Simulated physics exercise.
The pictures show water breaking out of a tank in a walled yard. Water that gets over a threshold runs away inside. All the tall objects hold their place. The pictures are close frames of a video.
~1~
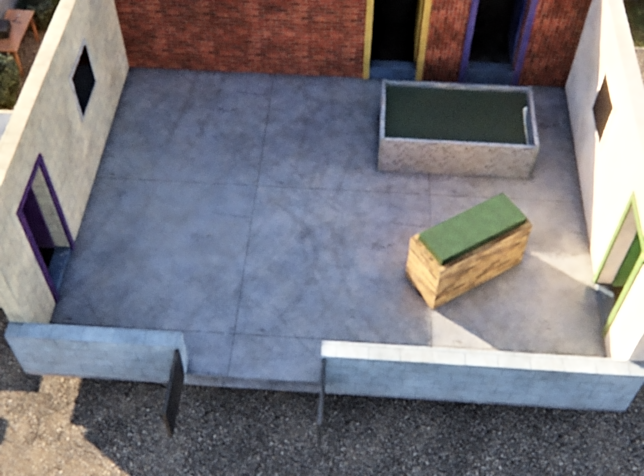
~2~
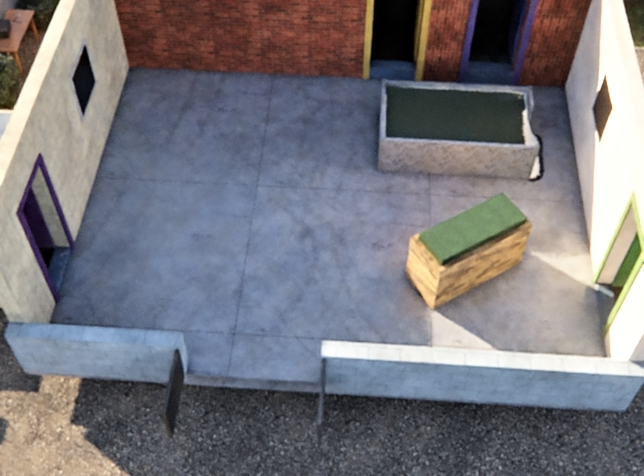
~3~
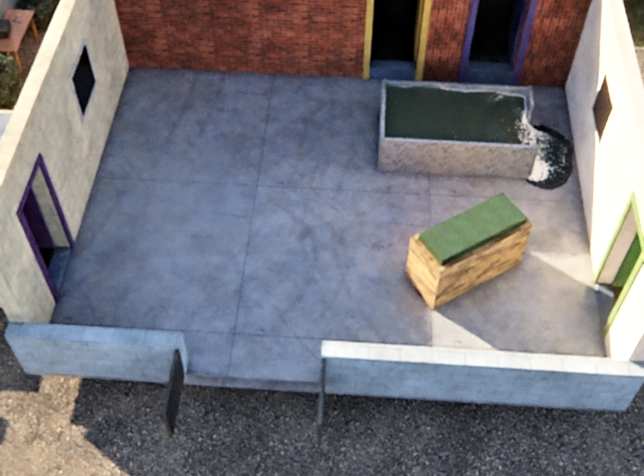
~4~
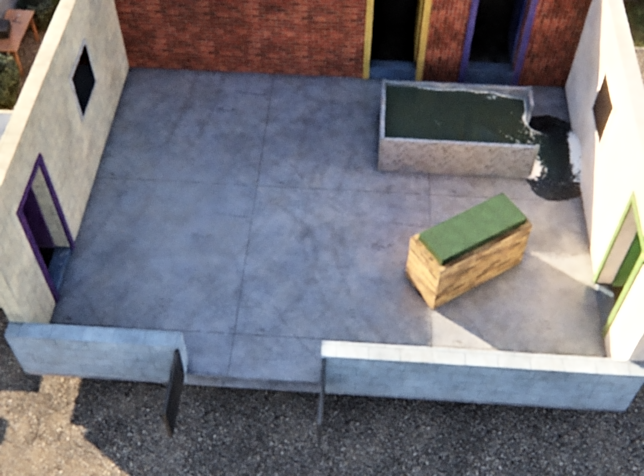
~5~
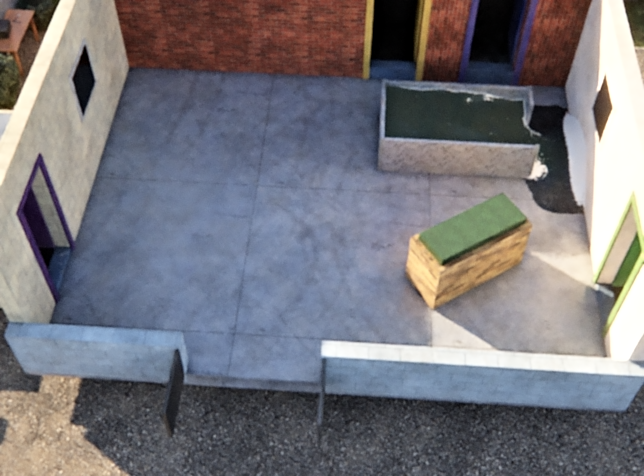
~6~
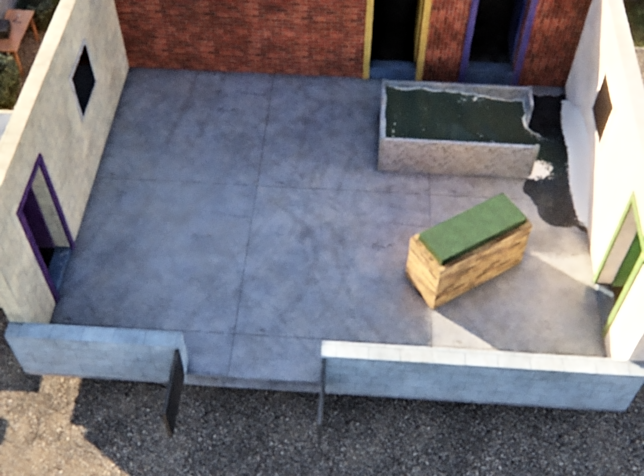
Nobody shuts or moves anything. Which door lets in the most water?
The green doorway takes the most.
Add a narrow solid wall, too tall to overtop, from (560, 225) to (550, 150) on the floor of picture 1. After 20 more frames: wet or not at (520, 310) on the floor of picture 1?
There: Wet.
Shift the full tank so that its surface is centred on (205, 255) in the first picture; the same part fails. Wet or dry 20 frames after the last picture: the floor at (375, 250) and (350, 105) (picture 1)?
As listed: Flooded, free of water.
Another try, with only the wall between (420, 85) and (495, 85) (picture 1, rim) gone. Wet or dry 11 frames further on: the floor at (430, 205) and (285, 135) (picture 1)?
One after the other: Not flooded, awash.
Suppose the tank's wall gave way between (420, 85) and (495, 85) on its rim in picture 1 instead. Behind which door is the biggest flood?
Most goes in at the door marked blue.
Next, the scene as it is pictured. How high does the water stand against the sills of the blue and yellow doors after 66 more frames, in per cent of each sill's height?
About 10 and 20 per cent.
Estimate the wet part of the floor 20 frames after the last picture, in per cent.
I make it 35 per cent.
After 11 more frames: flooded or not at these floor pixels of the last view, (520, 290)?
There: Wet.
A moment on, water covers 10 % of the floor; purple door not reached, green door wet at the sill, nothing in, blue door wet at the sill, nothing in, yellow door not reached.
Next, water covers 20 % of the floor; purple door not reached, green door wet at the sill, nothing in, blue door wet at the sill, nothing in, yellow door wet at the sill, nothing in.
Then, water covers 35 % of the floor; purple door not reached, green door a trickle in, blue door wet at the sill, nothing in, yellow door wet at the sill, nothing in.
Later, water covers 70 % of the floor; purple door not reached, green door some in, blue door wet at the sill, nothing in, yellow door wet at the sill, nothing in.
In the end, water covers 85 % of the floor; purple door wet at the sill, nothing in, green door some in, blue door wet at the sill, nothing in, yellow door wet at the sill, nothing in; the green door has let in the most.
